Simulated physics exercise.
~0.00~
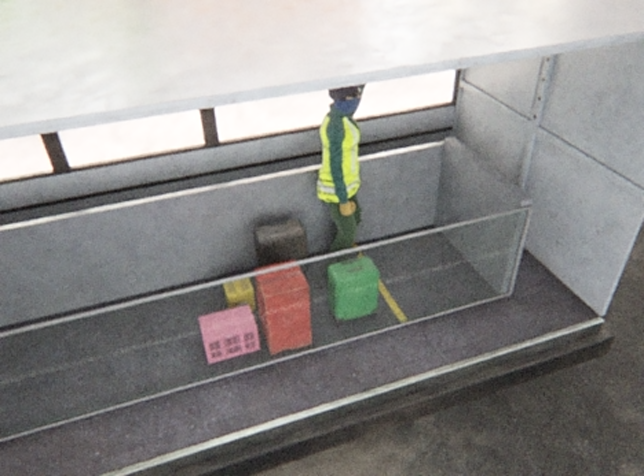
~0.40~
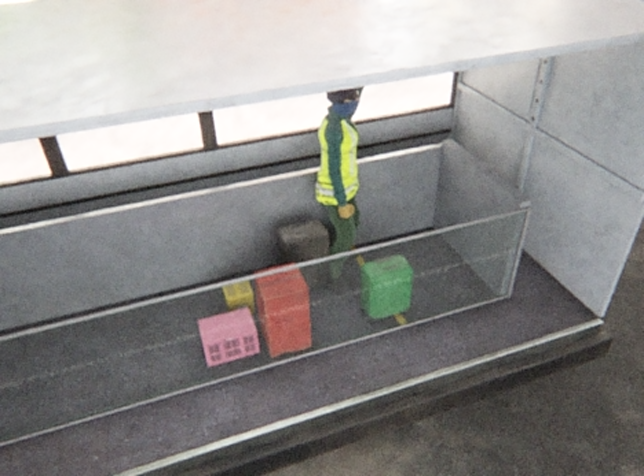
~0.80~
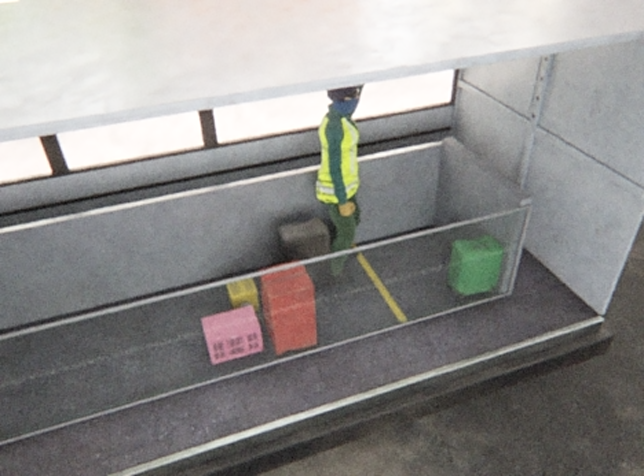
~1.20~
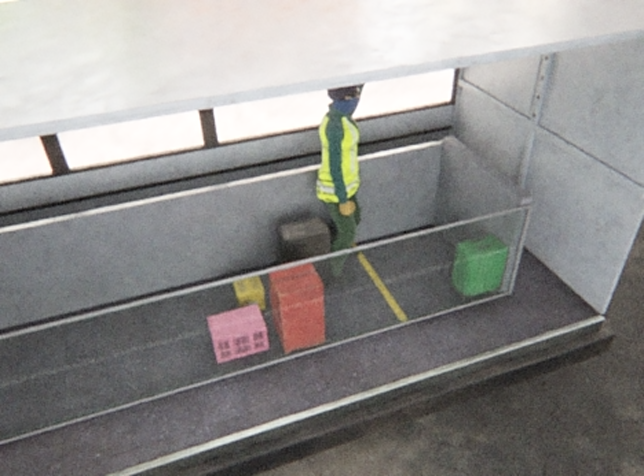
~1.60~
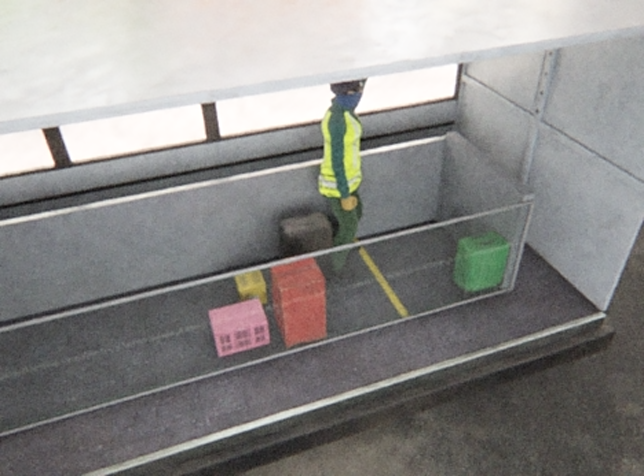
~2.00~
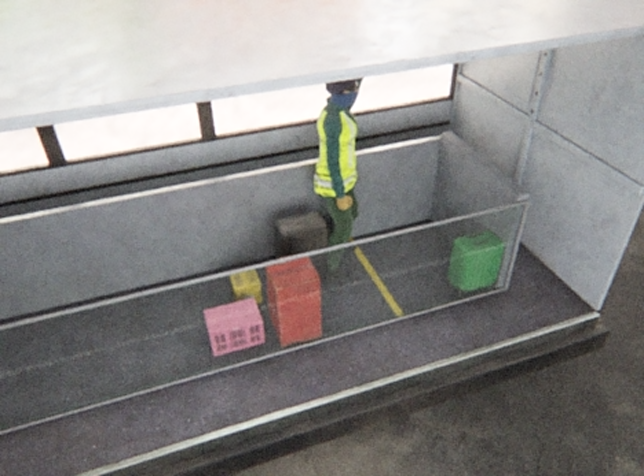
The clip opens on a long bay with a clear near side, where a figure in a yellow high-visibility top stands among a black case, a tall red bag, a yellow tub, a pink crate and a small green case, all left of a yellow line. The green case slides right onto the line while the black case shifts a short way right. The green case carries on towards the right end, still upright. The red bag, tub and crate then edge slightly right. Finally everything settles, with only the green case beyond the line and the figure still standing.
